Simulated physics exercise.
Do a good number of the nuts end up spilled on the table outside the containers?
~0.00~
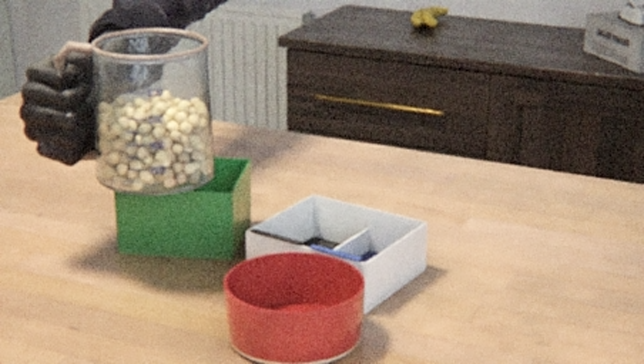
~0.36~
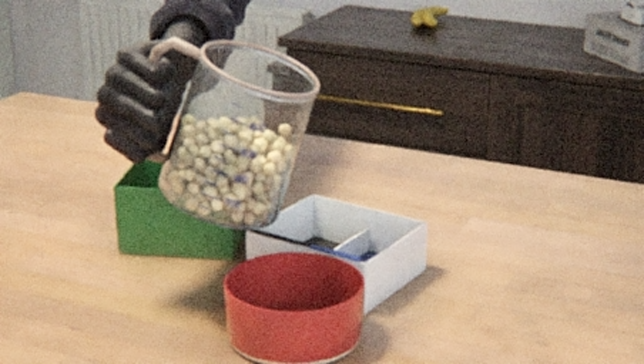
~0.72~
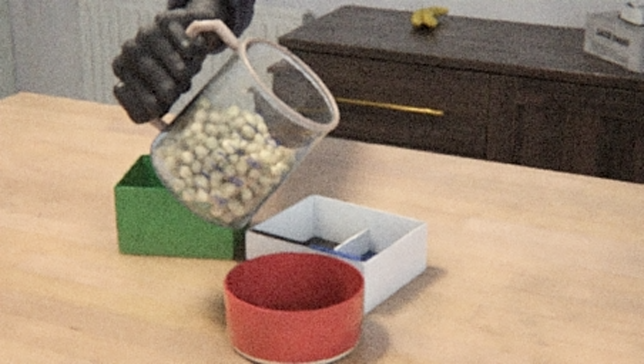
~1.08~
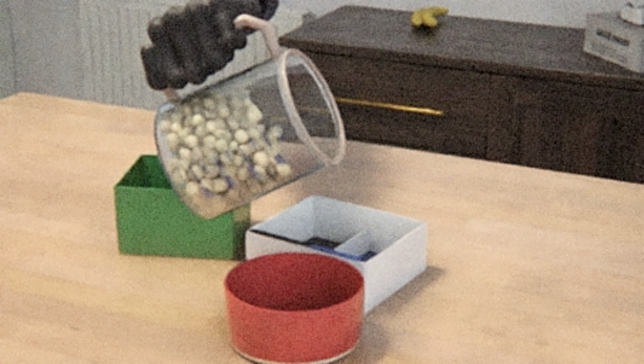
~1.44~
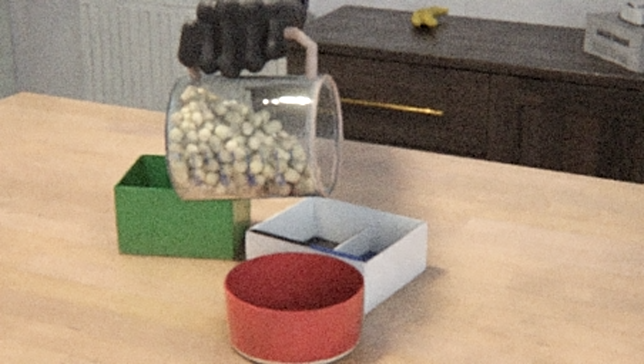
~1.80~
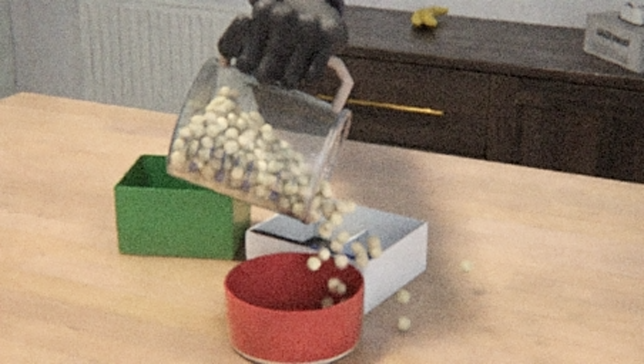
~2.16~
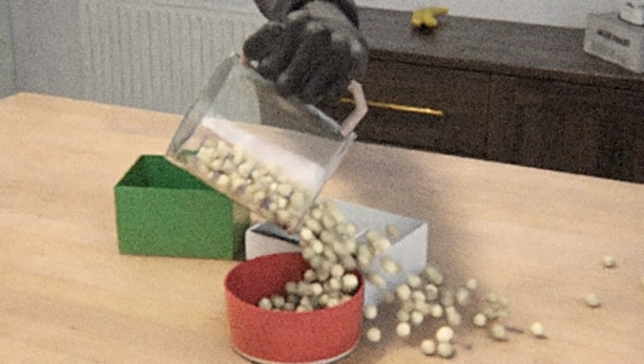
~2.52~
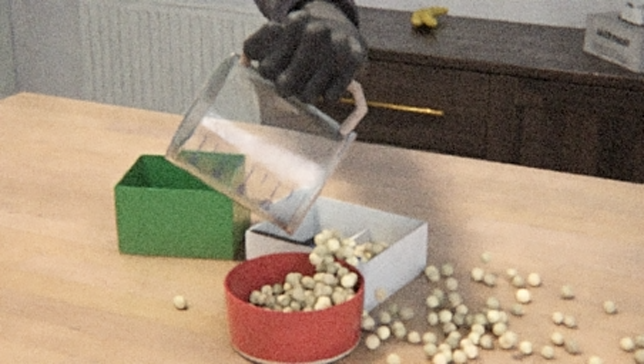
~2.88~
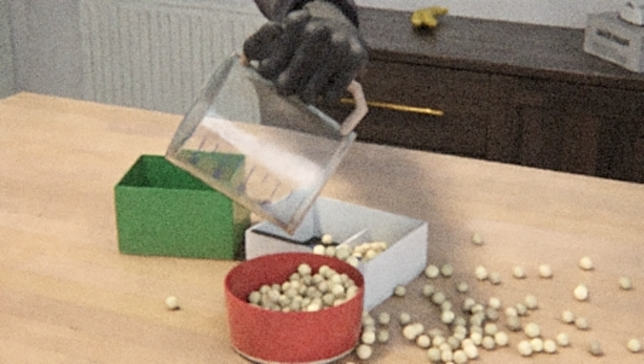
Yes, many nuts lie scattered on the table, mostly to the right of the red dish. The rest are mainly in the red dish and the blue section of the divided tin, while the green tin and the black section get practically none.
